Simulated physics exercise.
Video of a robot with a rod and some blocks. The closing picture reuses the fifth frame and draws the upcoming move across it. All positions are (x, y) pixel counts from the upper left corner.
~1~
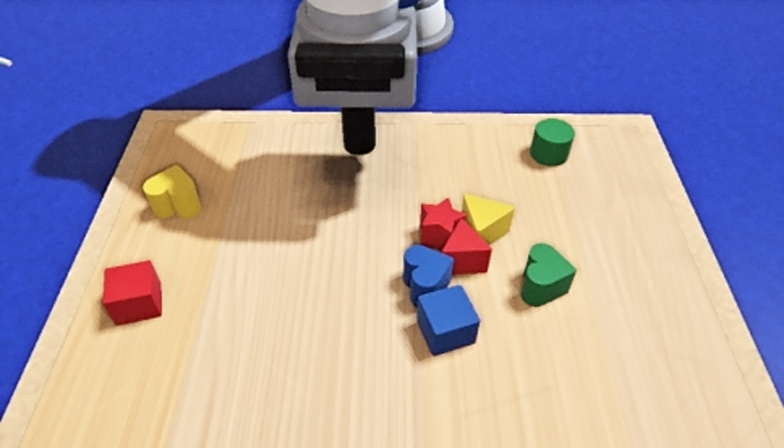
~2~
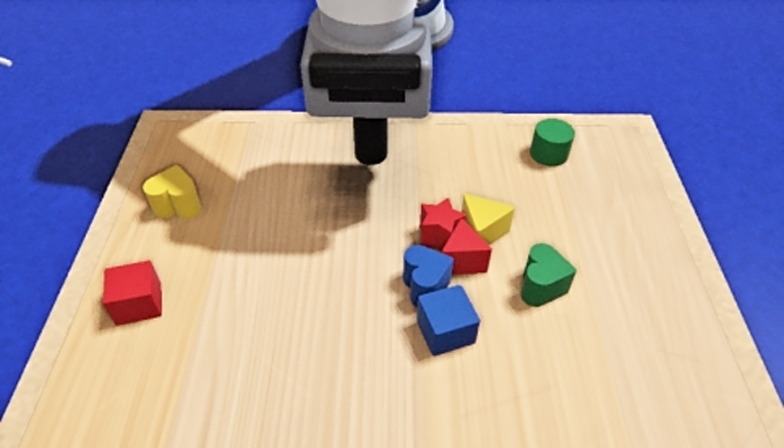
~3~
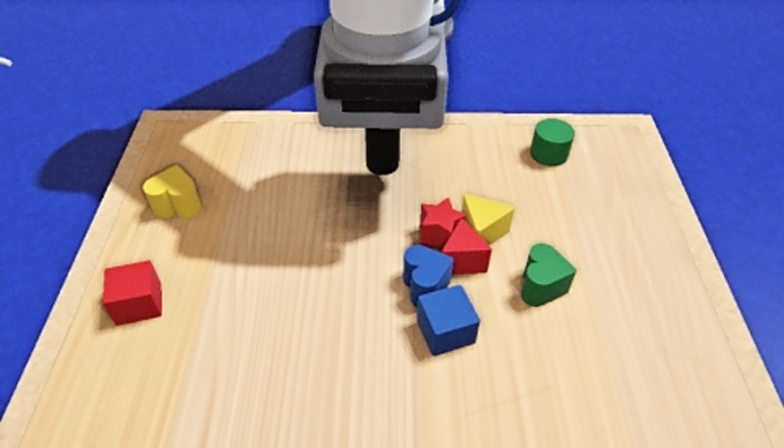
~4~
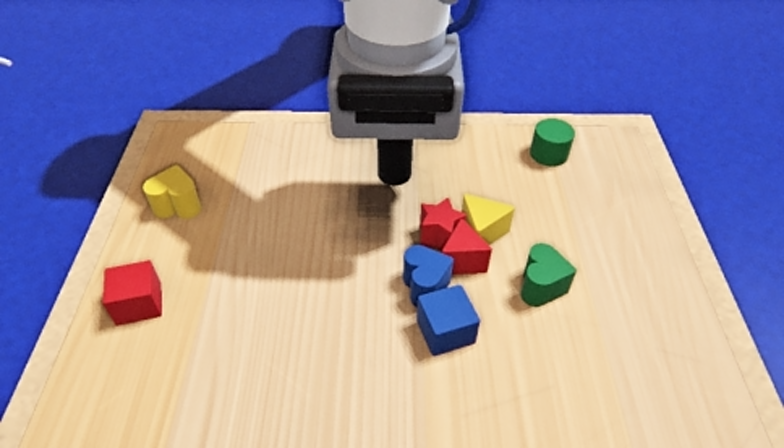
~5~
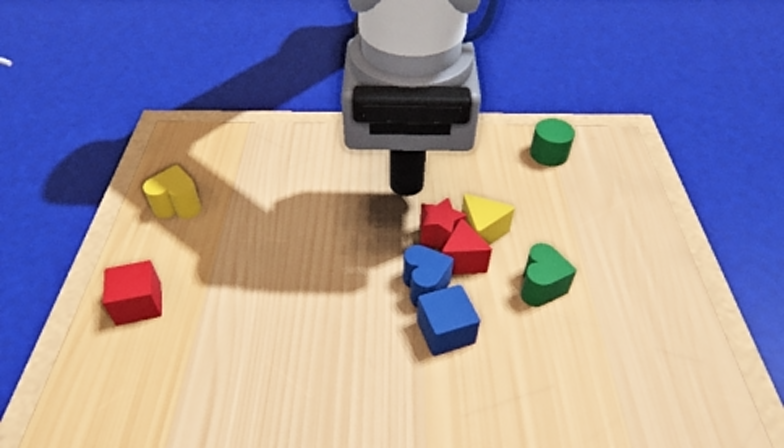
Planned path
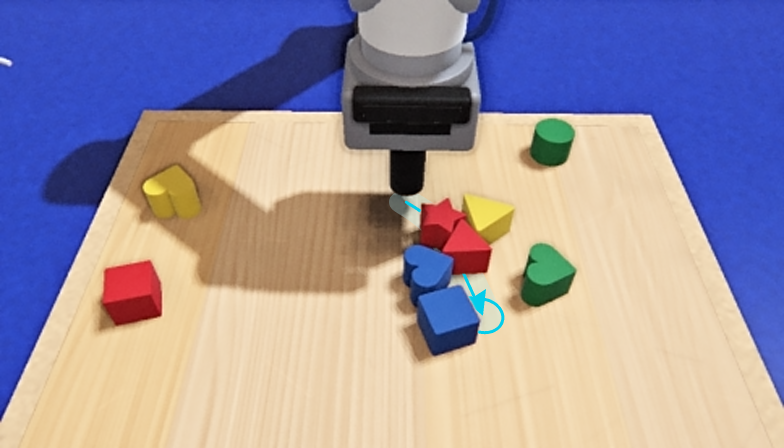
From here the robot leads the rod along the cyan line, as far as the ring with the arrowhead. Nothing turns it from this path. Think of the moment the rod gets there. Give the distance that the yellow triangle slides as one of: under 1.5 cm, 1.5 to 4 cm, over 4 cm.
My estimate: Under 1.5 cm.
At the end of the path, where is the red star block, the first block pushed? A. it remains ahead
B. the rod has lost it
I choose A.
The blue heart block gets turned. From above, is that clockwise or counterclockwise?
The sense of turning is clockwise.
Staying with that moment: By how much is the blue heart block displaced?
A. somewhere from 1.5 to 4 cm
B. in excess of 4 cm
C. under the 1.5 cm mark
That would be C.
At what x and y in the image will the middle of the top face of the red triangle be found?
Put as a pixel place, it's (553, 335).
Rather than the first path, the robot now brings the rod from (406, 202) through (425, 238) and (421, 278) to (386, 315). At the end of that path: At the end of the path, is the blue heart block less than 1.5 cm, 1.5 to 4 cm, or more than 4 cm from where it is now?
Ends over 4 cm away.
Path on the board, from (406, 202) through (442, 230) and (462, 270) to (483, 316).
On the path given first. One third of the way, rod at (444, 214); blue heart block at (430, 267), turned 15° clockwise; red star block at (457, 232); red triangle at (483, 255).
Two thirds of the way, rod at (465, 254); blue heart block at (430, 274), turned 40° clockwise; red star block at (482, 276); red triangle at (515, 295).
At the end, rod at (486, 299); blue heart block at (430, 274), turned 40° clockwise; red star block at (511, 322), turned 15° anticlockwise; red triangle at (553, 335); yellow triangle in place.
